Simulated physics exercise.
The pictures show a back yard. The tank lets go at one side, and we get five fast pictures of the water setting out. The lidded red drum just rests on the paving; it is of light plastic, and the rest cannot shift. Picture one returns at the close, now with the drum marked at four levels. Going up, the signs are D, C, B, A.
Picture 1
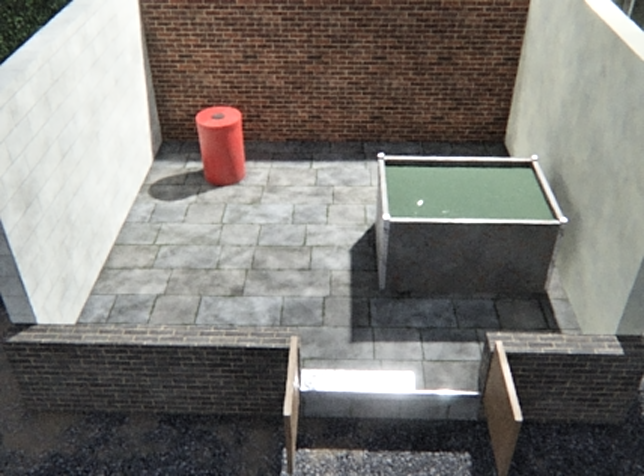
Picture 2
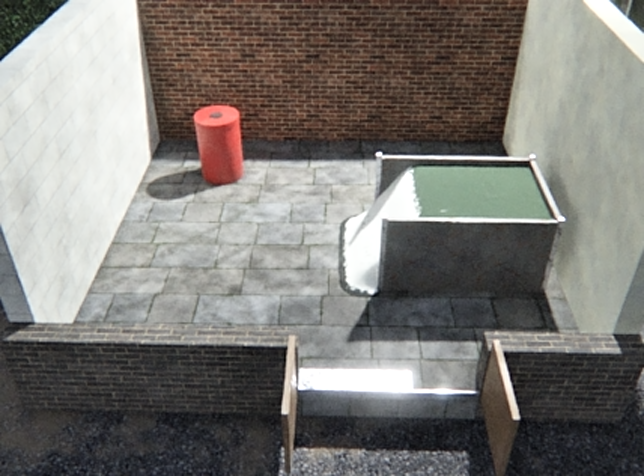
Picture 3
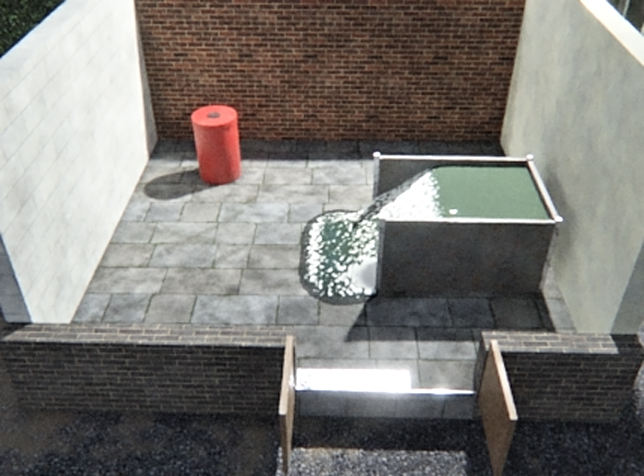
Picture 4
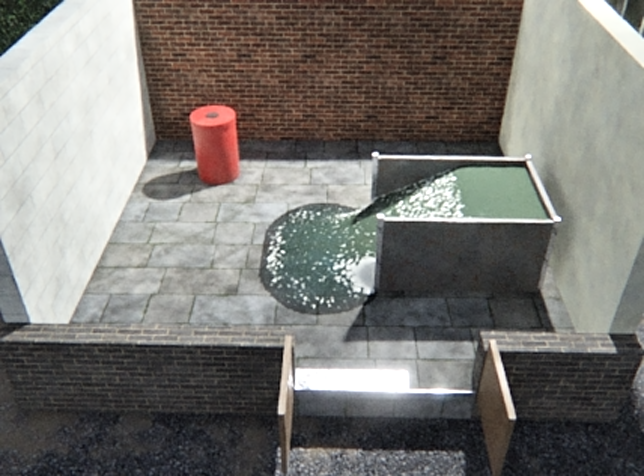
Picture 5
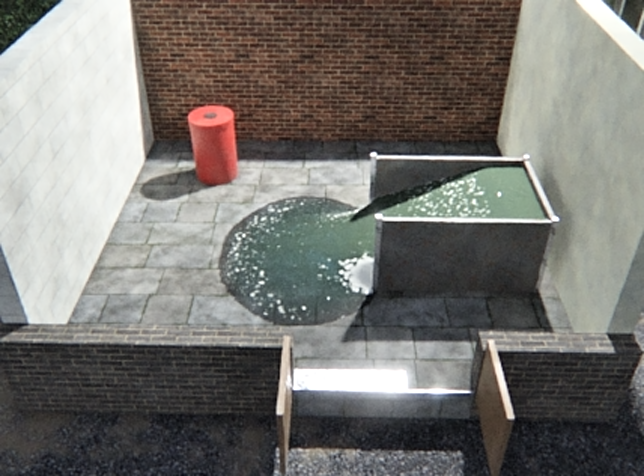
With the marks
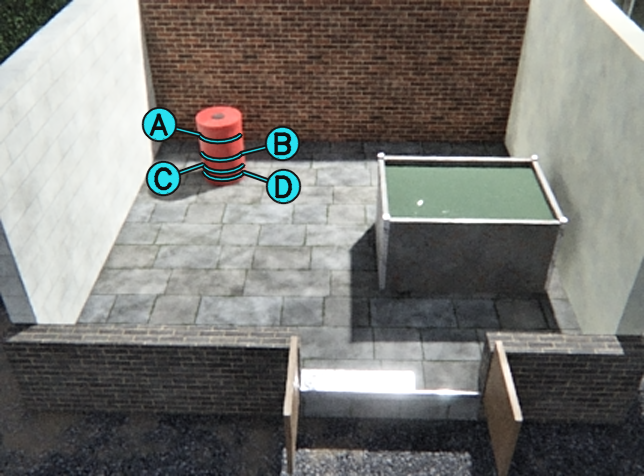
Green water poured out of the left side of a full tank in a walled back yard, then spread across the paving in a widening pool towards a red drum that stayed put.
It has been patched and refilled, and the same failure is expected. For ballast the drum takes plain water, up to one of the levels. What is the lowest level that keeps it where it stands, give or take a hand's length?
C is the one.
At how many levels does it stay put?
Three.
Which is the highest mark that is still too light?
The answer is D.
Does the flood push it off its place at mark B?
No.
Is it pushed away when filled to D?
Yes.
In cyan, A at (217, 141); B at (219, 160); C at (220, 172); D at (221, 179); from the bottom up D, C, B, A.
Choosing A, it does not move.
Choosing B, it does not move.
Choosing C, it does not move.
Choosing D, it is pushed about 4 times its own width away.
